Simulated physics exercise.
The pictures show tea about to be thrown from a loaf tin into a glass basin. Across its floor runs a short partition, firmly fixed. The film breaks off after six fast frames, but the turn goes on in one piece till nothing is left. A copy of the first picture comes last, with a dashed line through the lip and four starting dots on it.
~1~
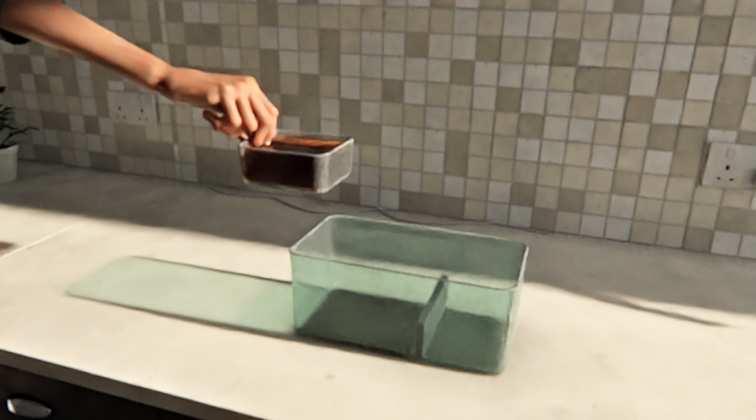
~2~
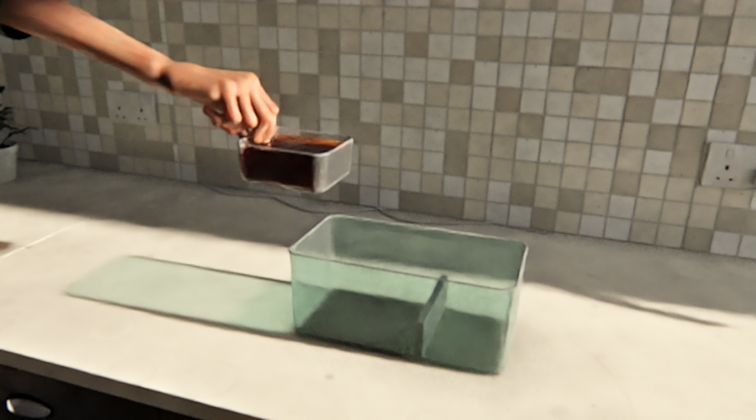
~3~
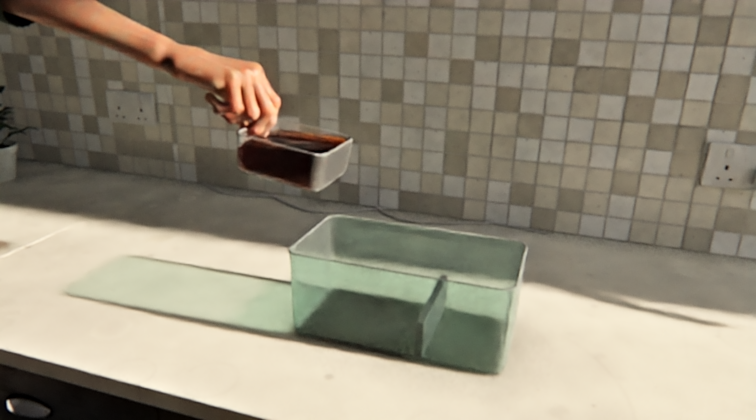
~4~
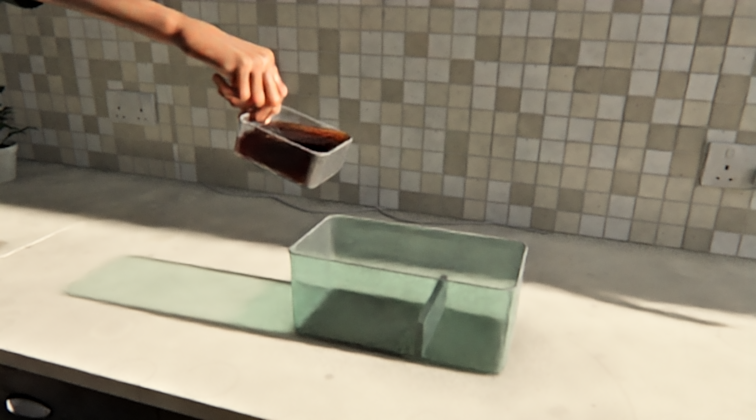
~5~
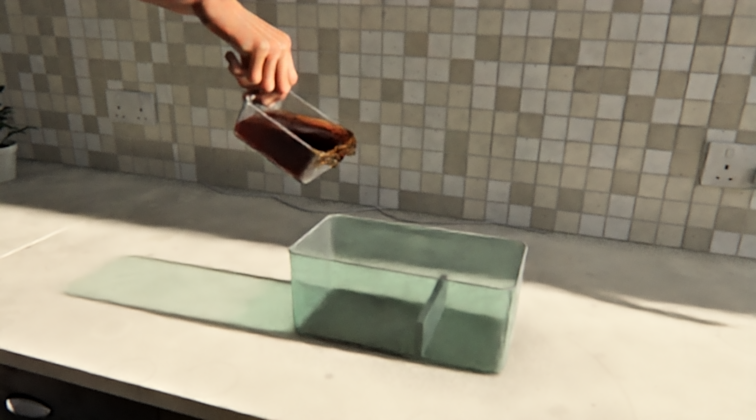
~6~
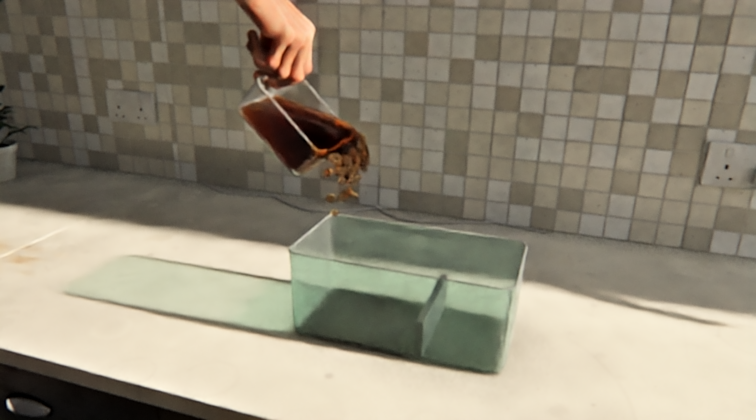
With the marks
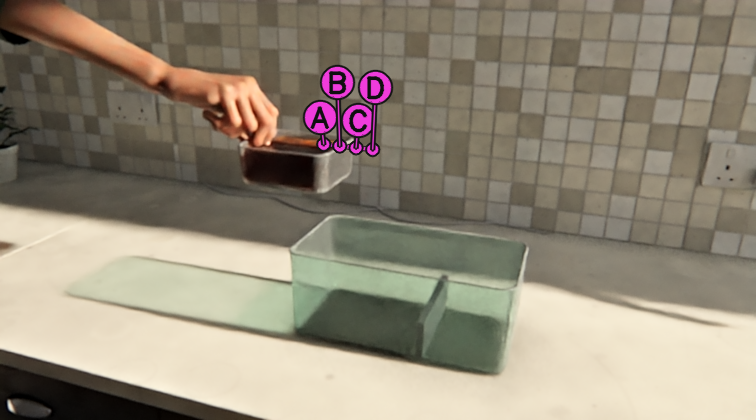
A hand tilts a clear tin above a glass basin, and brown tea tumbles out.
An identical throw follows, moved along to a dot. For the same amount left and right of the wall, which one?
The answer is place C.
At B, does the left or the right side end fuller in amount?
The left one.
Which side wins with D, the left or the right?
The right one.
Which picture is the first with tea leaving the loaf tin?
Picture 4.
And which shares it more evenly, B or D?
That is place D.
On the marked copy, A at (323, 144); B at (339, 146); C at (356, 147); D at (372, 149).
For place A, about 93 % ends left of the wall and 4 % right of it; 3 % is lost outside.
For place B, about 84 % ends left of the wall and 14 % right of it.
For place C, about 46 % ends left of the wall and 50 % right of it; 4 % is lost outside.
For place D, about 29 % ends left of the wall and 68 % right of it; 3 % is lost outside.
